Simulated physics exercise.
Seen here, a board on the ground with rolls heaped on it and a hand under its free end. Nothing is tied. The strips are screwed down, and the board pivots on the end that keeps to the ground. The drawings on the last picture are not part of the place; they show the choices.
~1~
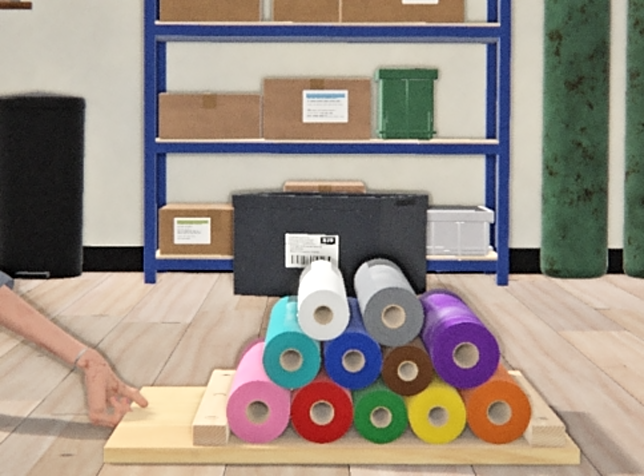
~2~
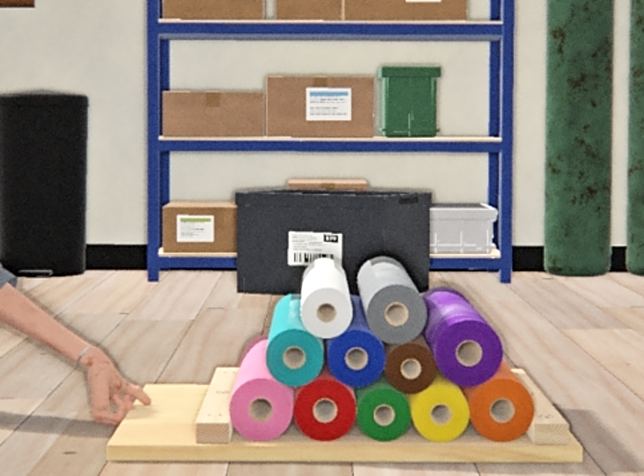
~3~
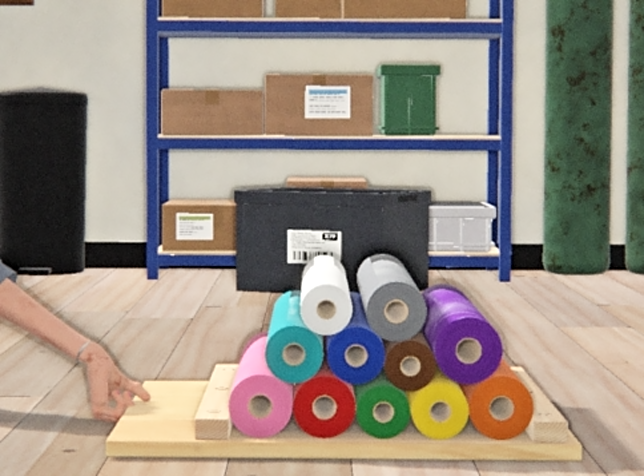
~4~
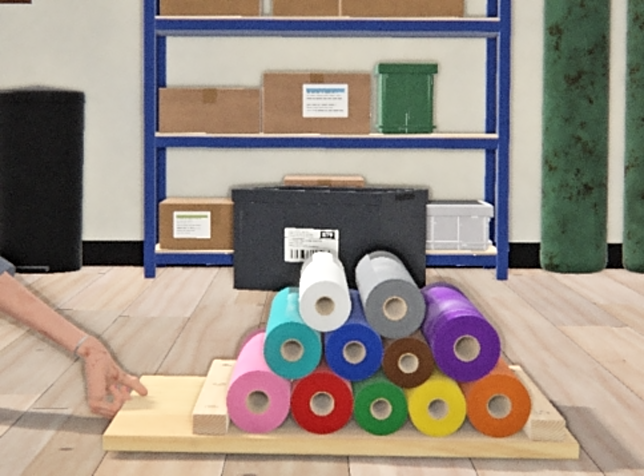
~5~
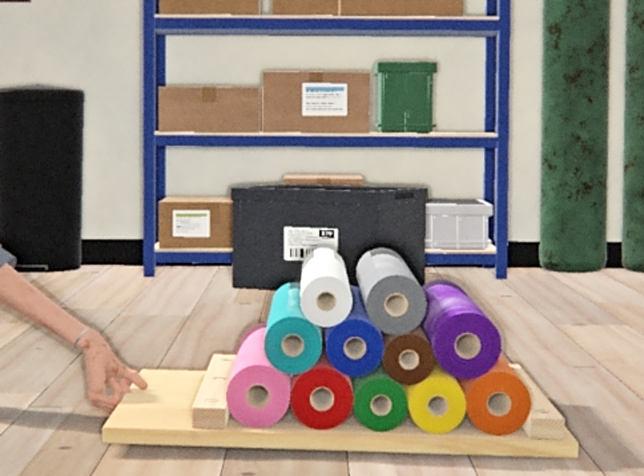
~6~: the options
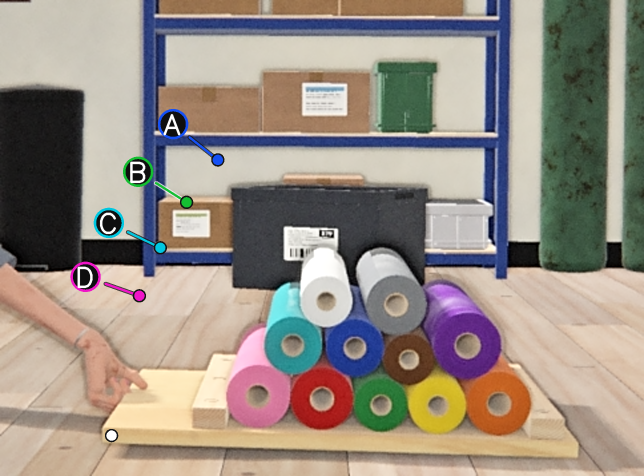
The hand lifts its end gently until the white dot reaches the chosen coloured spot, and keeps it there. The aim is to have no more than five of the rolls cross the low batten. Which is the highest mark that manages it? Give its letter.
At most to C.
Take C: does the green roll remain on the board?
Yes.
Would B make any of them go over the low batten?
Yes, at B.
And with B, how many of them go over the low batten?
It comes to six.
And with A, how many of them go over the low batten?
At A the number is six.
On the marked copy, A at (218, 160); B at (187, 202); C at (160, 248); D at (139, 296); the white dot at (111, 435).
Following C. Soon after the start, board at 19°.
Later, board at 26°.
In the end, board at 26°, five over the low batten.
As for the rest, A six over the low batten; B six over the low batten; D none over the low batten.
